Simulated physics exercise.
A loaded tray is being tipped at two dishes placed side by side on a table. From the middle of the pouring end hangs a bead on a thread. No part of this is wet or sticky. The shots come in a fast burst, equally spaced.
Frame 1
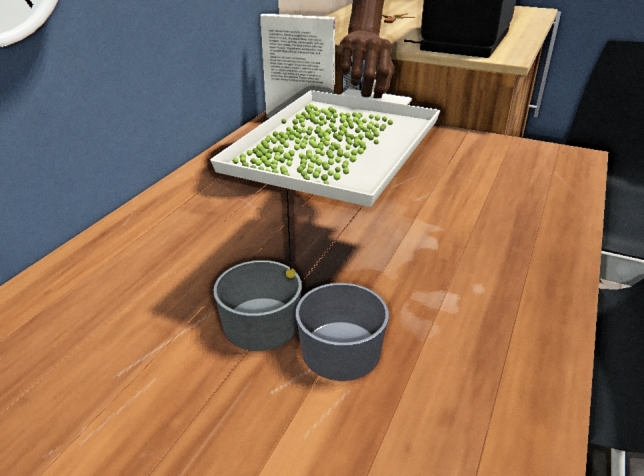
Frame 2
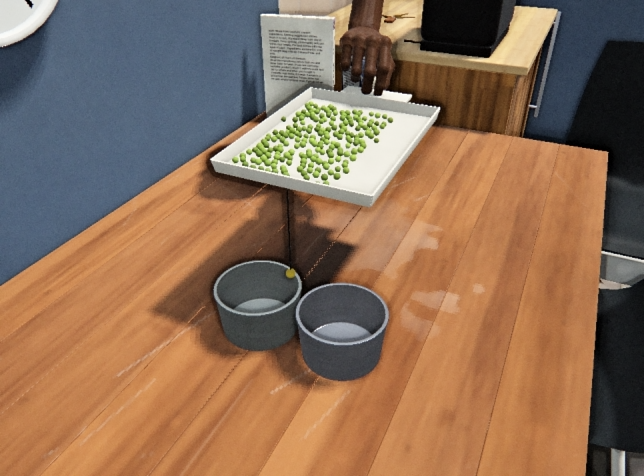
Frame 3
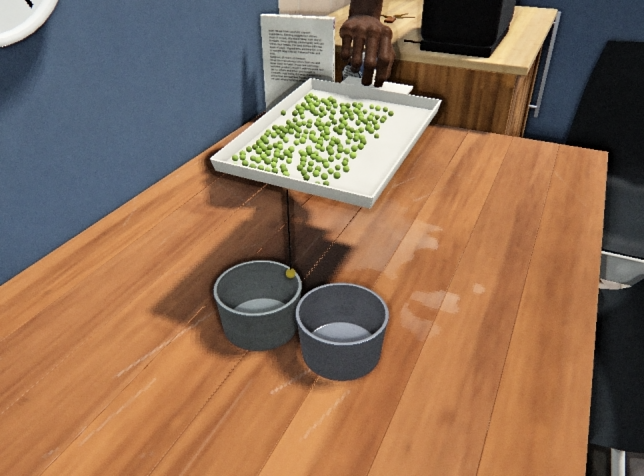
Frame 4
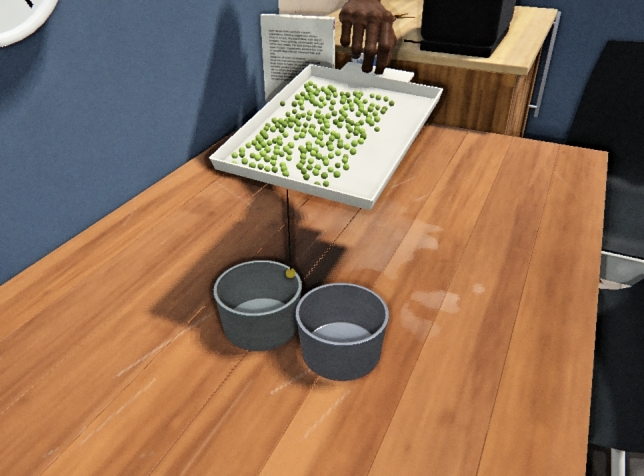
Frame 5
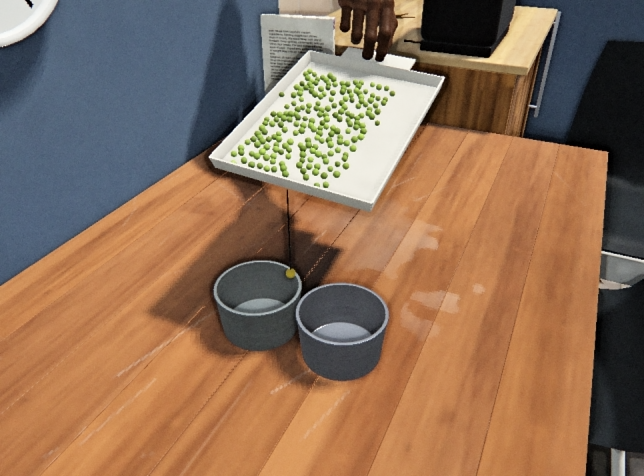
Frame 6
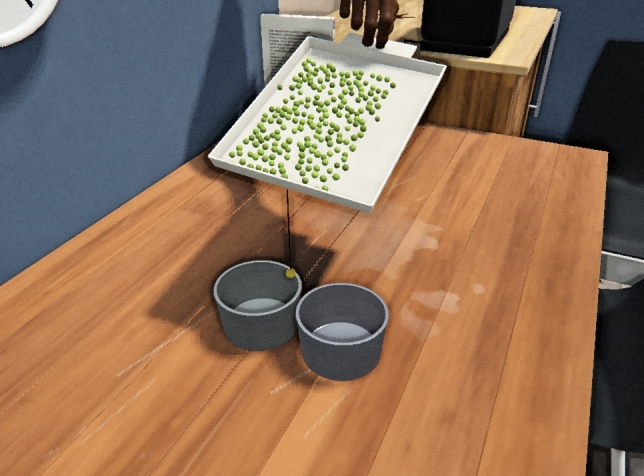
We see a hand at the far edge of a white tray of green peas, above two gray dishes on a wooden table; the hand gradually raises that edge, tilting the tray toward its near side, lowest at the right corner.
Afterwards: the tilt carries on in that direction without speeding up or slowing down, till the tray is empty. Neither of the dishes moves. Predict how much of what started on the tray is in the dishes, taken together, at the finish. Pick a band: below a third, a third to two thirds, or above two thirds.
Taken together, the dishes hold above two thirds.
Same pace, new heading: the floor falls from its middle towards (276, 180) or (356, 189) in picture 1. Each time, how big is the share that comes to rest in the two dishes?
About 50 and 90 per cent.
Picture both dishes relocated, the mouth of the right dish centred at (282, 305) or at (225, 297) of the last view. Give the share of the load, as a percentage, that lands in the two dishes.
About 30 per cent first, then about 10 per cent.
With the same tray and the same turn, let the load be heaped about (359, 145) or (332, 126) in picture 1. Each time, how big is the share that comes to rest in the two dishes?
First case around 80 %, second case around 90 %.
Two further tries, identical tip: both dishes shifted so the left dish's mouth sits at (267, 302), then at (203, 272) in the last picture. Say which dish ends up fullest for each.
In order: The right-hand one. Then: The right-hand one.
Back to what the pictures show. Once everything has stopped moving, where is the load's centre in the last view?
Roughly at (337, 349).
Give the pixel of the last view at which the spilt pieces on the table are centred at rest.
Its middle is at roughly (259, 425).
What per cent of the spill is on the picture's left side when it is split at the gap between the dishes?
That would be roughly 70 per cent.
Just after the last frame, tray tipped steeply; the larger part on the tray; just a few in the right dish; just a few outside both; about a tenth in the air.
A moment on, tray tipped past a quarter turn; roughly a quarter on the tray; roughly a third in the right dish; just a few in the left dish; about a tenth outside both; roughly a third in the air.
Further on, tray tipped past a quarter turn; the larger part in the right dish; about a tenth in the left dish; about a tenth outside both.
When it is over, tray tipped past a quarter turn; the larger part in the right dish; about a tenth in the left dish; about a tenth outside both.
